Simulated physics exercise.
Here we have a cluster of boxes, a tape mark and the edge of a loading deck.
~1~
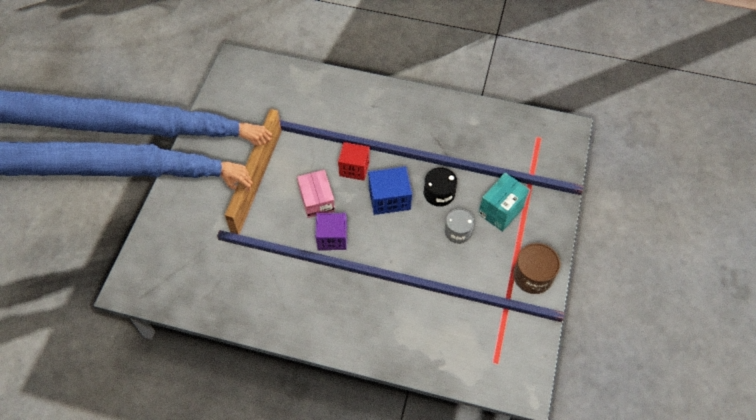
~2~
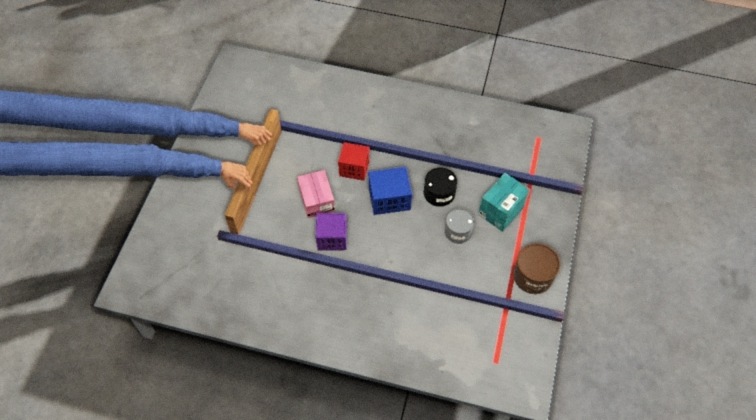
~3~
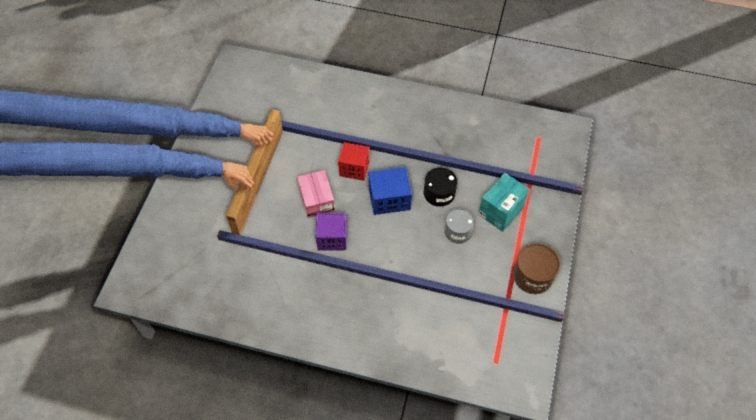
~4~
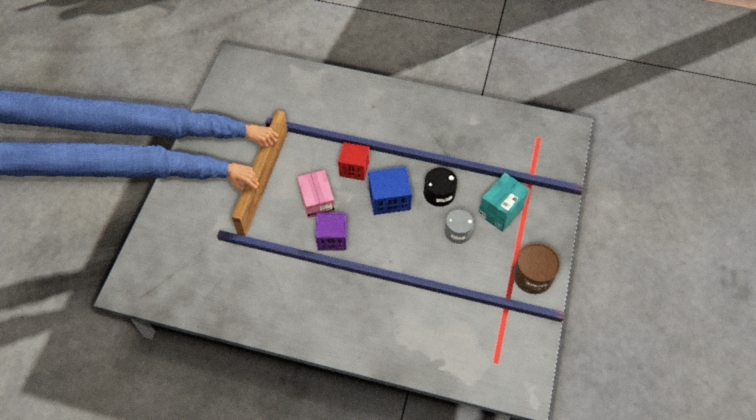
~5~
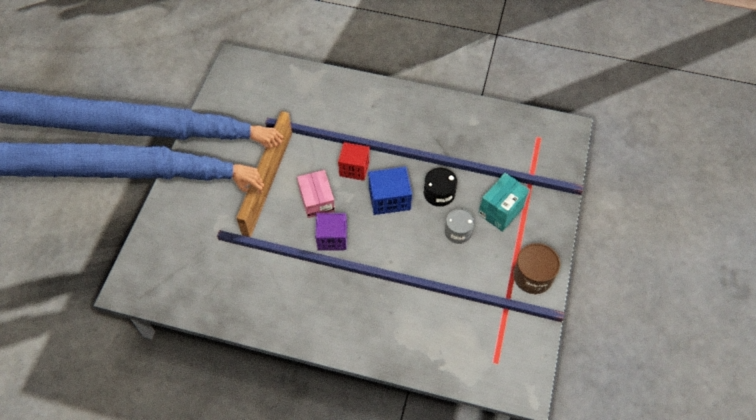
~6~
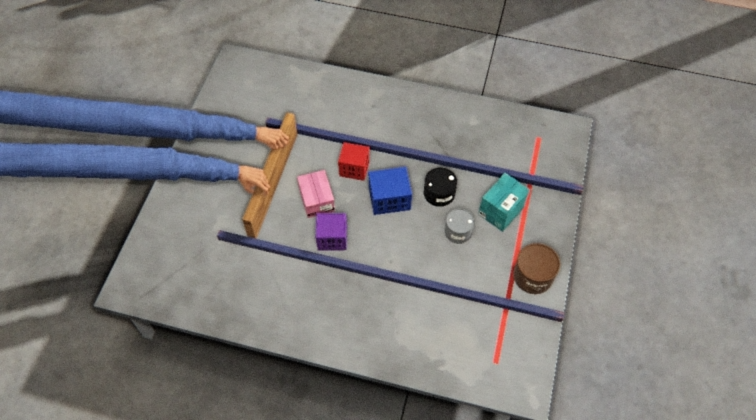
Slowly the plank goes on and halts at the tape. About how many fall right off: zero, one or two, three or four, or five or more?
Outcome: The number that fall off is one or two.
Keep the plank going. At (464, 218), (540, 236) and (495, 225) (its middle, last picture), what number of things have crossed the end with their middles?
Past the end: 0, 5 and 0.
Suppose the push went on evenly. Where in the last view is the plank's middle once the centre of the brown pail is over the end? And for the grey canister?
Near (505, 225) and (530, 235).
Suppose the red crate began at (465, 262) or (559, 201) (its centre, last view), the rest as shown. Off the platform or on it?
Place by place, it stays on; is lost.
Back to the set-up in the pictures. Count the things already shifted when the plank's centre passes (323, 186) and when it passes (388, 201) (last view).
First 1, then 5.
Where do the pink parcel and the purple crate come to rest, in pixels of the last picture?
About (531, 258), and the other about (526, 287).
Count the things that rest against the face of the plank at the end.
In contact: 3.
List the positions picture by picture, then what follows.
In the first frame, brown pail (536, 269); turquoise parcel (504, 202); grey canister (459, 226); plank (255, 171); tape (519, 241).
In the second frame, turquoise parcel (504, 203); black canister (440, 187).
In the third frame, grey canister (459, 226); purple crate (332, 232).
In the fourth frame, brown pail (536, 269); red crate (354, 162).
In the fifth frame, turquoise parcel (504, 203); blue crate (390, 191).
In the sixth frame, brown pail (536, 269); turquoise parcel (504, 203); grey canister (459, 226); plank (272, 175); tape (519, 241).
Soon after, none off yet; brown pail at rest near (536, 269); turquoise parcel at rest near (504, 203); grey canister at rest near (459, 226).
In the end, the number that fall off is one or two; gone, turquoise parcel and brown pail.
